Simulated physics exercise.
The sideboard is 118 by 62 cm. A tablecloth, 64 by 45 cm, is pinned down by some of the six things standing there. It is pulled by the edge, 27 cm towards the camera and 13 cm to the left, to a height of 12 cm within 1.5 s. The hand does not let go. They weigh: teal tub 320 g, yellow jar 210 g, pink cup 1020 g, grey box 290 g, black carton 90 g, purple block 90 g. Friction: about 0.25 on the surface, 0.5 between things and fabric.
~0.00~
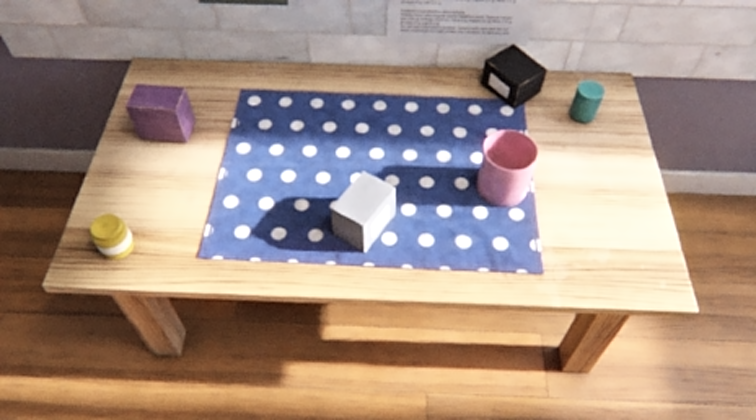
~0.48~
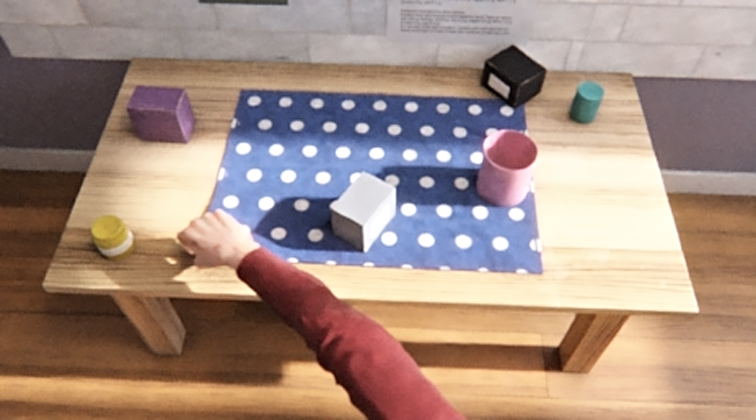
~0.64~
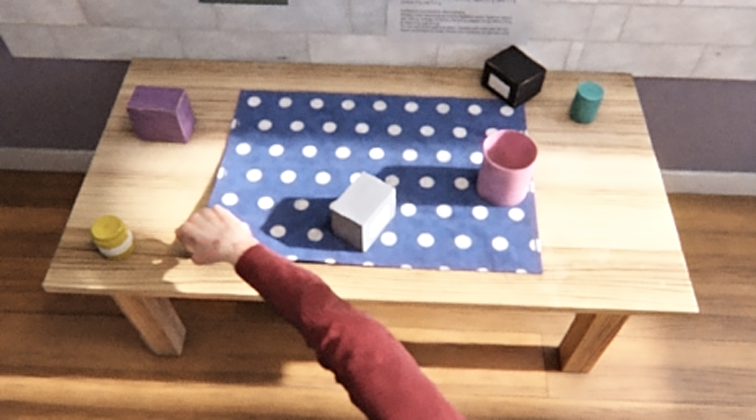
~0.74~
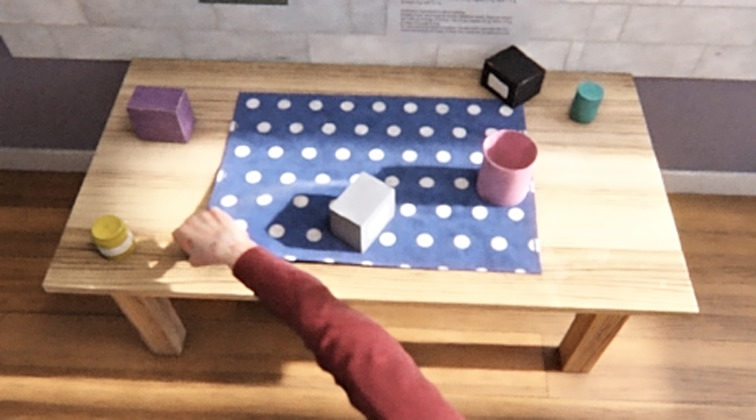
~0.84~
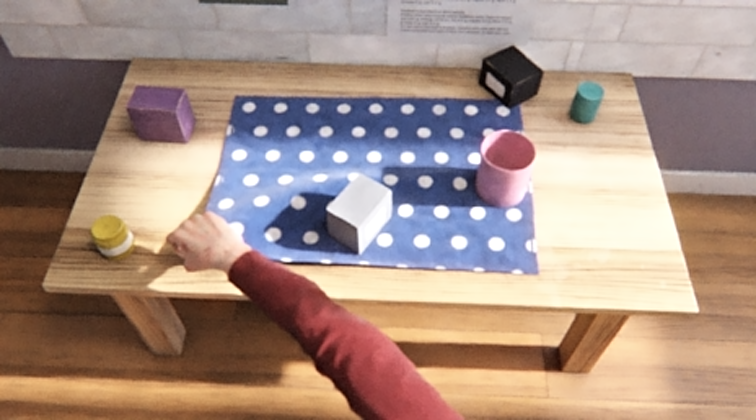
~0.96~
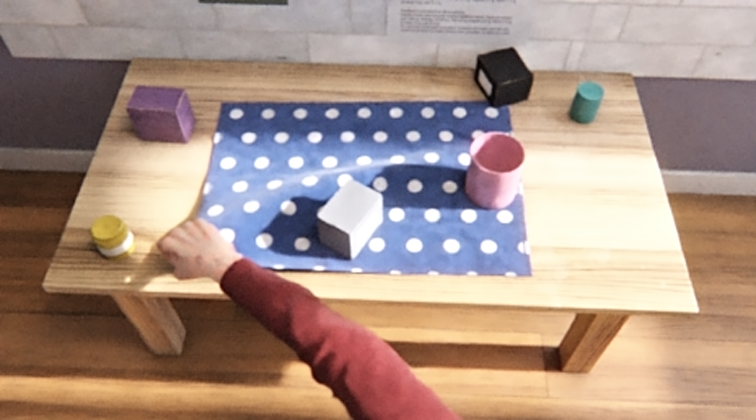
Polka-dot blue cloth being gripped at its near left corner by a hand and drawn slightly left, shifting grey box, pink cup and black carton.
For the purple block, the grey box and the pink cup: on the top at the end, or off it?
The purple block remains up there, the grey box drops off, the pink cup remains up there.
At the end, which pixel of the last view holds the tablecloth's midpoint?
Around (243, 229).
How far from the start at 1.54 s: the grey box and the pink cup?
Grey box 20 cm, pink cup 15 cm.
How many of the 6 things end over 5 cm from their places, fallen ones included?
That makes 4.
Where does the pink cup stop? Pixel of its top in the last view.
At about (371, 205).
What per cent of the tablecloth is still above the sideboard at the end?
Some 70 per cent of it.
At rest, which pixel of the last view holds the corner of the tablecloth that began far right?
Near (387, 141).
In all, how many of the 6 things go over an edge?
1 of them.
After 1.2 s, 95 % of the tablecloth is still over the top; grey box 9 cm off its start, pink cup 8 cm off its start, purple block 2 cm off its start.
After 1.5 s, 85 % of the tablecloth is still over the top; grey box 19 cm off its start, pink cup 17 cm off its start, purple block 10 cm off its start.
After 1.8 s, 75 % of the tablecloth is still over the top; grey box 25 cm off its start at (250, 279), pink cup 23 cm off its start at (398, 190), purple block 10 cm off its start at (106, 110).
After 2.1 s, 70 % of the tablecloth is still over the top; grey box on its side, 29 cm off its start, pink cup 28 cm off its start, purple block 10 cm off its start.
After 3.7 s, 70 % of the tablecloth is still over the top; pink cup 29 cm off its start at (371, 205), grey box over the edge, purple block 10 cm off its start at (106, 110), black carton 14 cm off its start at (460, 82).
